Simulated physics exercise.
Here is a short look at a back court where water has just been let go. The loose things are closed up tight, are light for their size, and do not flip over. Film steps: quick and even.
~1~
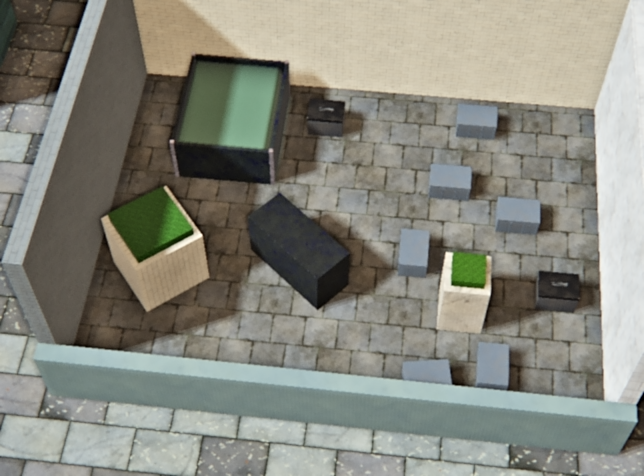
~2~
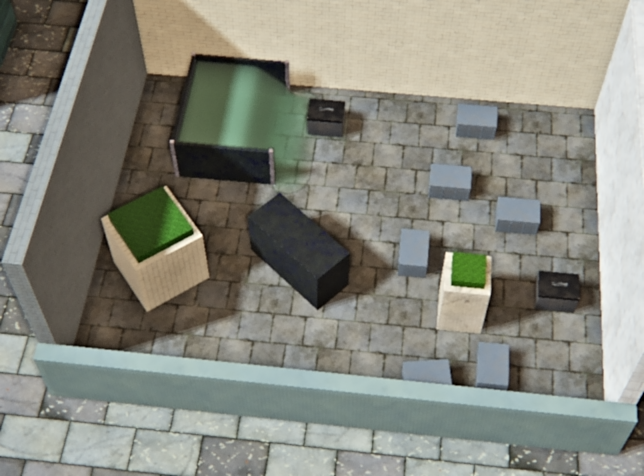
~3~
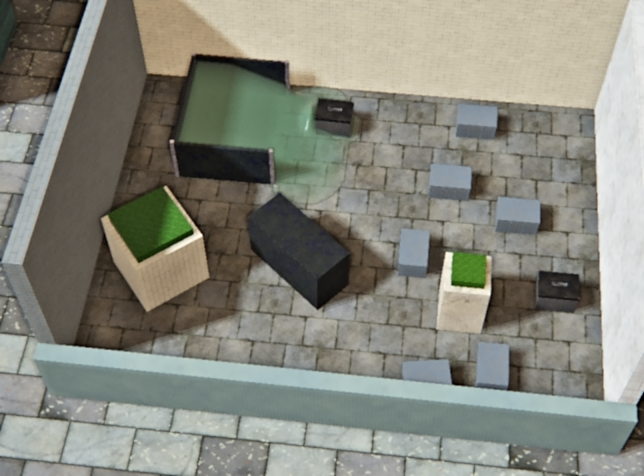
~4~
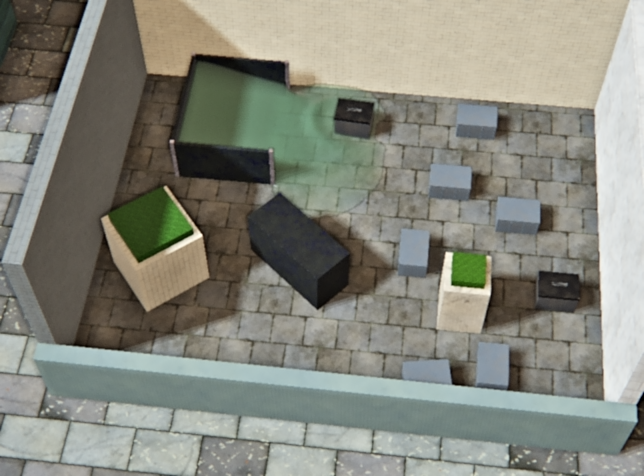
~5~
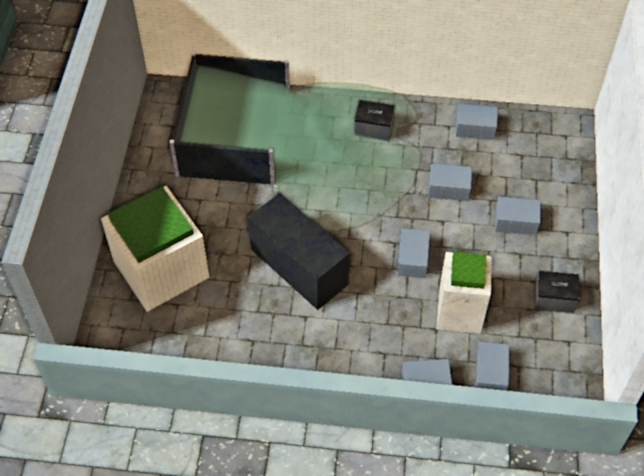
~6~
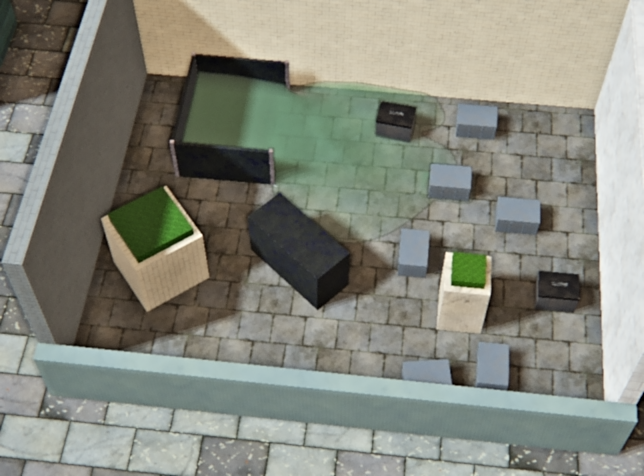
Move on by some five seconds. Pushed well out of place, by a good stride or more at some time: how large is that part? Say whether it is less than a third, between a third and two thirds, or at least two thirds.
At minimum two thirds of the things get pushed well away.
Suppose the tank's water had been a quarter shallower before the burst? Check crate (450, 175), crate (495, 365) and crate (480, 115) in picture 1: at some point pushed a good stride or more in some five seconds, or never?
Beyond that, then not beyond that, then beyond that.
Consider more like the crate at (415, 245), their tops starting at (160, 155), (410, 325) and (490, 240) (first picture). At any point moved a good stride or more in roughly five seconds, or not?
Going by the order given: Stays in place, stays in place, travels that far.
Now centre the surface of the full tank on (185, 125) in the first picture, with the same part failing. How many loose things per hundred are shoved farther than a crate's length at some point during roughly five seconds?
I'd put it near 80 percent.
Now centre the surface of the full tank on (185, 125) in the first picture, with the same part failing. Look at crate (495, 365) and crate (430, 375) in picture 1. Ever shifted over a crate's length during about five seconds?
First: Stayed short. Second: Stayed short.
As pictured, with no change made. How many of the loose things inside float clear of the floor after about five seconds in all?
Exactly 6.
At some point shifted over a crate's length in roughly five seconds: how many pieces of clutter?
I make it 6.
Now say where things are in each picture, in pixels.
In the first picture, a chest at (327, 110) rests on the ground; a crate at (519, 210) rests on the ground; 0 of 8 have shifted.
In the second picture, a chest at (327, 110), on the bottom; a crate at (519, 210), on the bottom; 0 of 8 have shifted.
In the third picture, a chest at (335, 110), on the bottom, close to its start; a crate at (519, 210), on the bottom; 1 of 8 have shifted.
In the fourth picture, a chest at (354, 110) rests on the ground, a stride from its start; a crate at (519, 210) rests on the ground; 1 of 8 have shifted.
In the fifth picture, a chest at (375, 112), on the bottom, a stride from its start; a crate at (519, 210), on the bottom; 1 of 8 have shifted.
In the sixth picture, a chest at (396, 114) rests on the ground, a stride from its start; a crate at (519, 210) rests on the ground; 1 of 8 have shifted.
A moment on, 1 of 8 are well off their spots; 0 afloat.
Next, 3 of 8 are well off their spots; 2 afloat.
Later, 5 of 8 are well off their spots; 5 afloat.
In the end, 6 of 8 are well off their spots, and 6 have been at some point; 6 afloat.
